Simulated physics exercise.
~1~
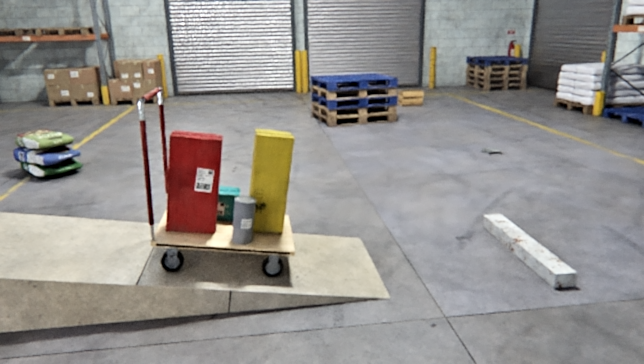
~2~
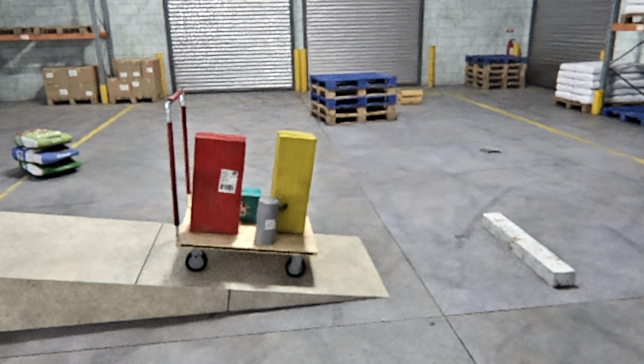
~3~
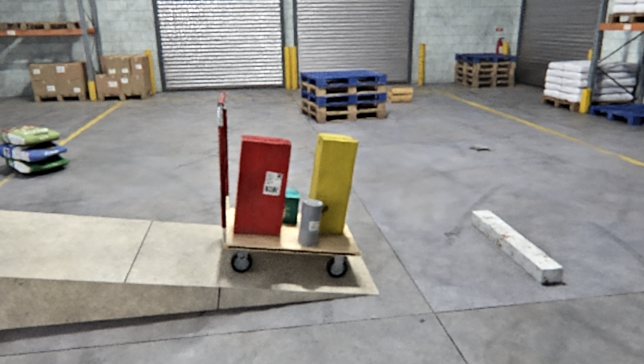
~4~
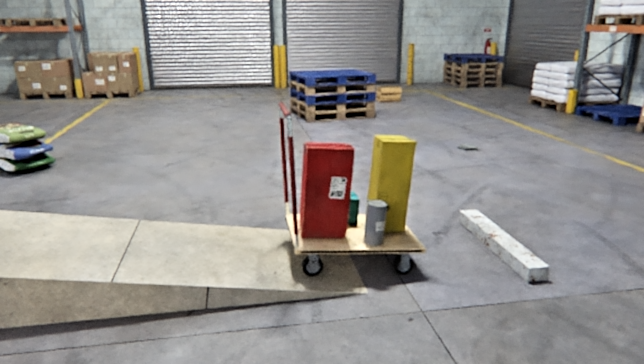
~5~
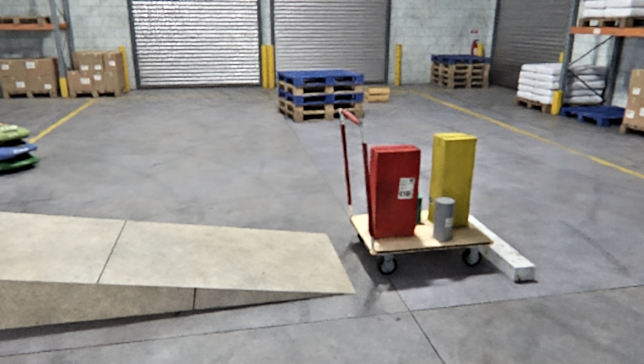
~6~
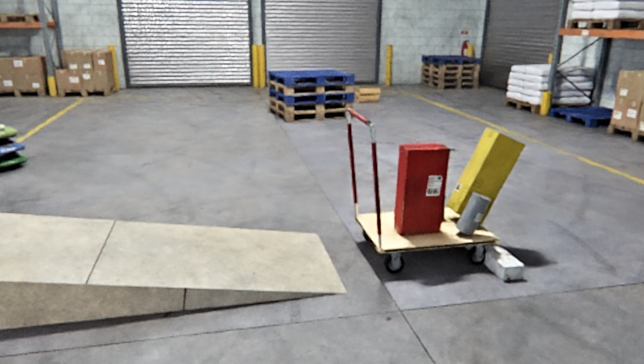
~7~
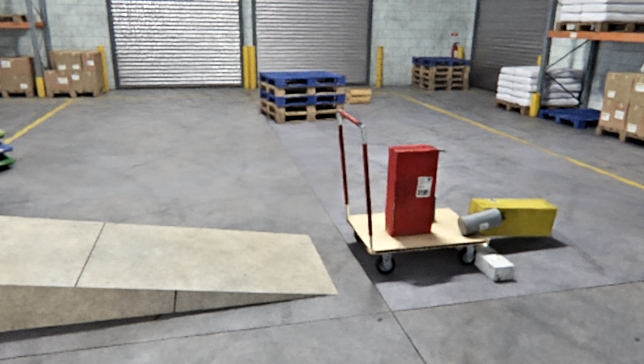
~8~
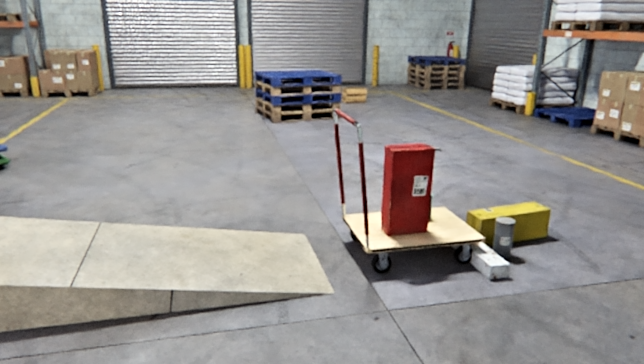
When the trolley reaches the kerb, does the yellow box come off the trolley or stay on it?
The yellow box comes off the trolley. It tips forward over the front edge and ends up lying on its side on the floor.
